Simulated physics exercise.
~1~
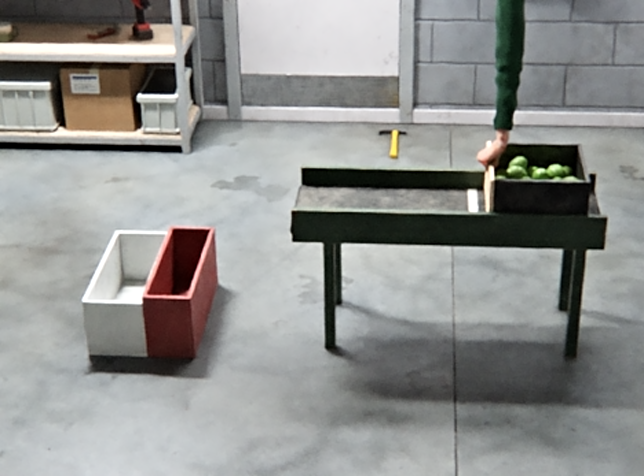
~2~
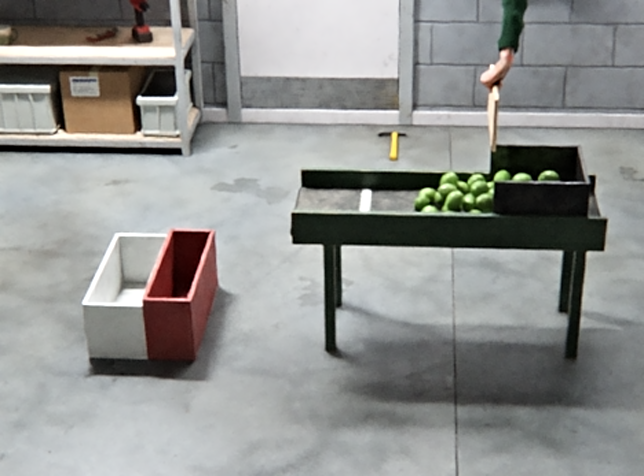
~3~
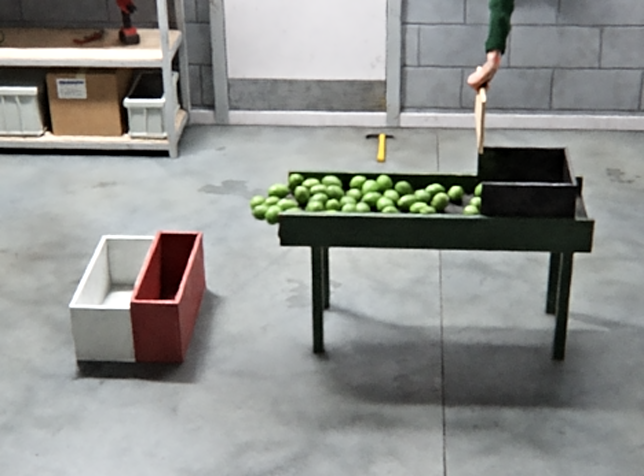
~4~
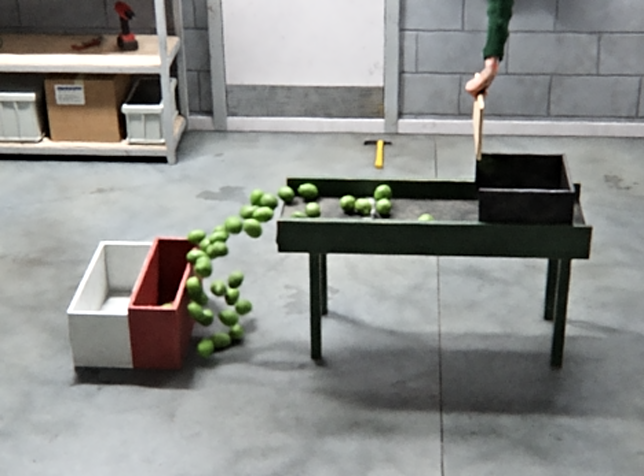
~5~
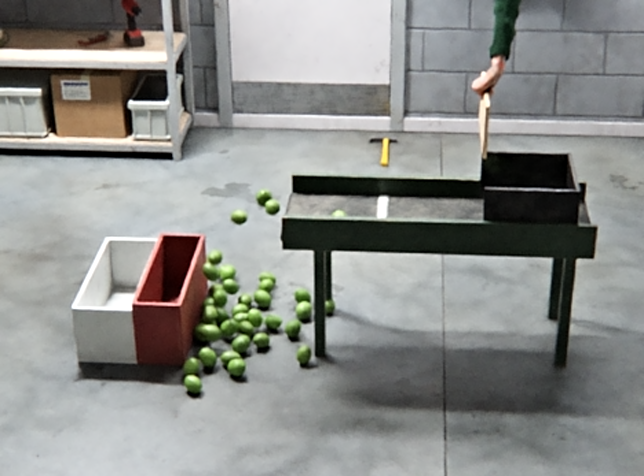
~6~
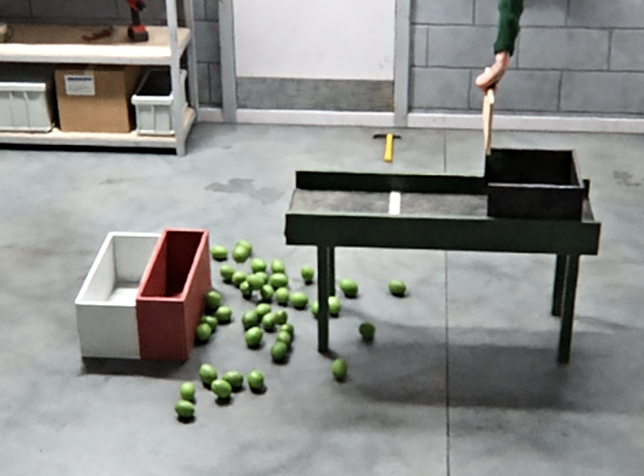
The footage shows a hand lifting a gate at a black pen, letting green limes spread leftward along a striped belt and spill off its end. Nearly all drop short of the red tote and white box, scattering across the gray floor and under the belt's near end.
